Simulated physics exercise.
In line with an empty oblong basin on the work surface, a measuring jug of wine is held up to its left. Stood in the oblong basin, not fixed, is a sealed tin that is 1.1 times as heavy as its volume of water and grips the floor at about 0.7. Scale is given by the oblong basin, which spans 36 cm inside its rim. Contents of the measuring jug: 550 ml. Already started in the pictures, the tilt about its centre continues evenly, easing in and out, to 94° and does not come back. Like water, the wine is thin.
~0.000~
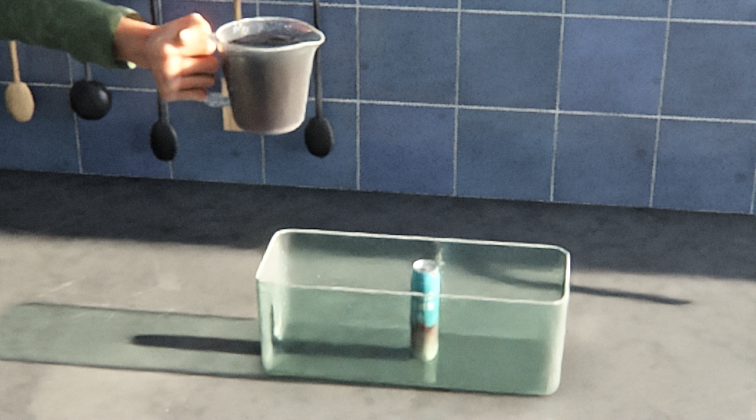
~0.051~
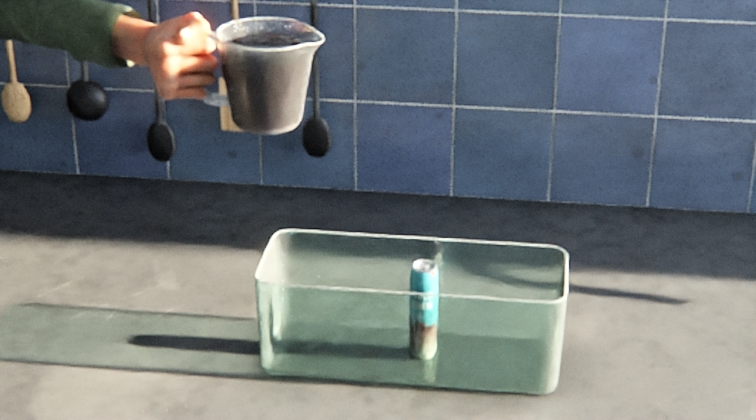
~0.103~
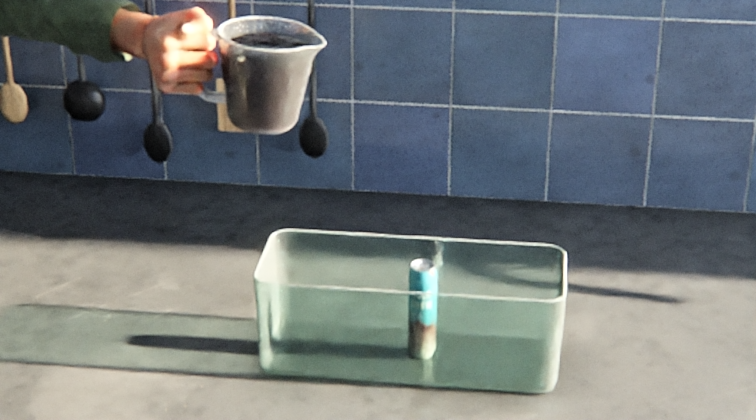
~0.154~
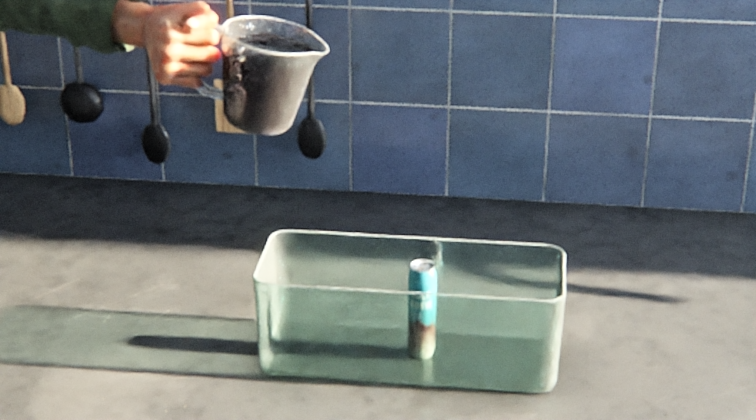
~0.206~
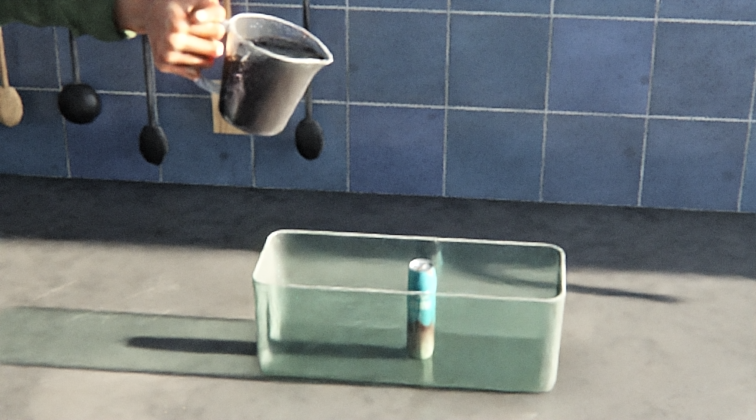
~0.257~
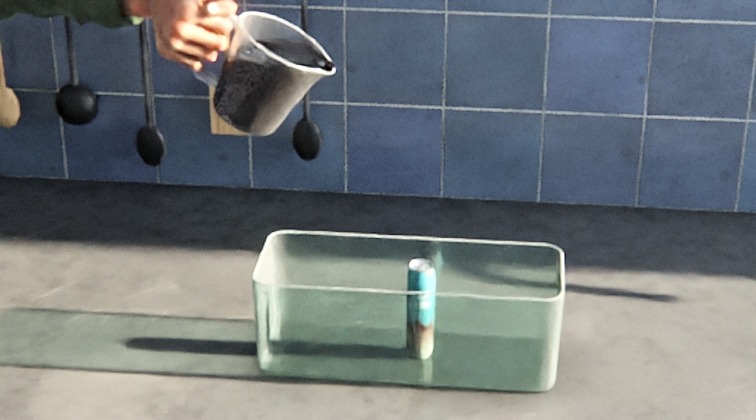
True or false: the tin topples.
True.
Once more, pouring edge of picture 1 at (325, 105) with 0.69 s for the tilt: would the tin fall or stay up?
Result: Tin upright.
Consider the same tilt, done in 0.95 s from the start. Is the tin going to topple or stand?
The tin would overturn.
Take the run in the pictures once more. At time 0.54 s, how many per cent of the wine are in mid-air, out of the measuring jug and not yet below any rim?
Estimate: About 38 % of all of it.
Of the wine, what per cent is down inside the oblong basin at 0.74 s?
54 per cent, give or take a little.
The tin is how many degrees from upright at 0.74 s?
Tilt: Around 0°.
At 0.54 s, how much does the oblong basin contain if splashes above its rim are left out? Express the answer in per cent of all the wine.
Roughly 7 percent.
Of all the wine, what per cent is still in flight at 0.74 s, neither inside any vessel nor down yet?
About 30 percent.
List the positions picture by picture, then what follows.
Tilt 0°; pouring edge (324, 38); surface from (224, 44) to (312, 48); the oblong basin's rim runs from (266, 256) to (567, 276); the tin's top is at (425, 270), in the first frame.
Tilt 1°; pouring edge (324, 39); surface from (223, 43) to (312, 48), in the second frame.
Tilt 5°; pouring edge (325, 43); surface from (225, 41) to (313, 50), in the third frame.
Tilt 11°; pouring edge (329, 50); surface from (228, 43) to (317, 52), in the fourth frame.
Tilt 19°; pouring edge (332, 59); surface from (231, 47) to (324, 55), in the fifth frame.
Tilt 29°; pouring edge (334, 71); surface from (231, 52) to (328, 63); 1 per cent is over the edge, in the sixth frame.
Then, 0.54 s in, the tilt is 83° and 56 per cent is still to pour; the tin stands where it began.
Then, 0.74 s in, the tilt is 94° and 15 per cent is still to pour; the tin stands 2 cm from where it began.
Then, 0.96 s in, the tilt is 94° and 3 per cent is still to pour; the tin leans 34°.
Then, 1.19 s in, the tilt is 94° and 0 per cent is still to pour; the tin lies on its side.
Finally, the tin lies on its side.
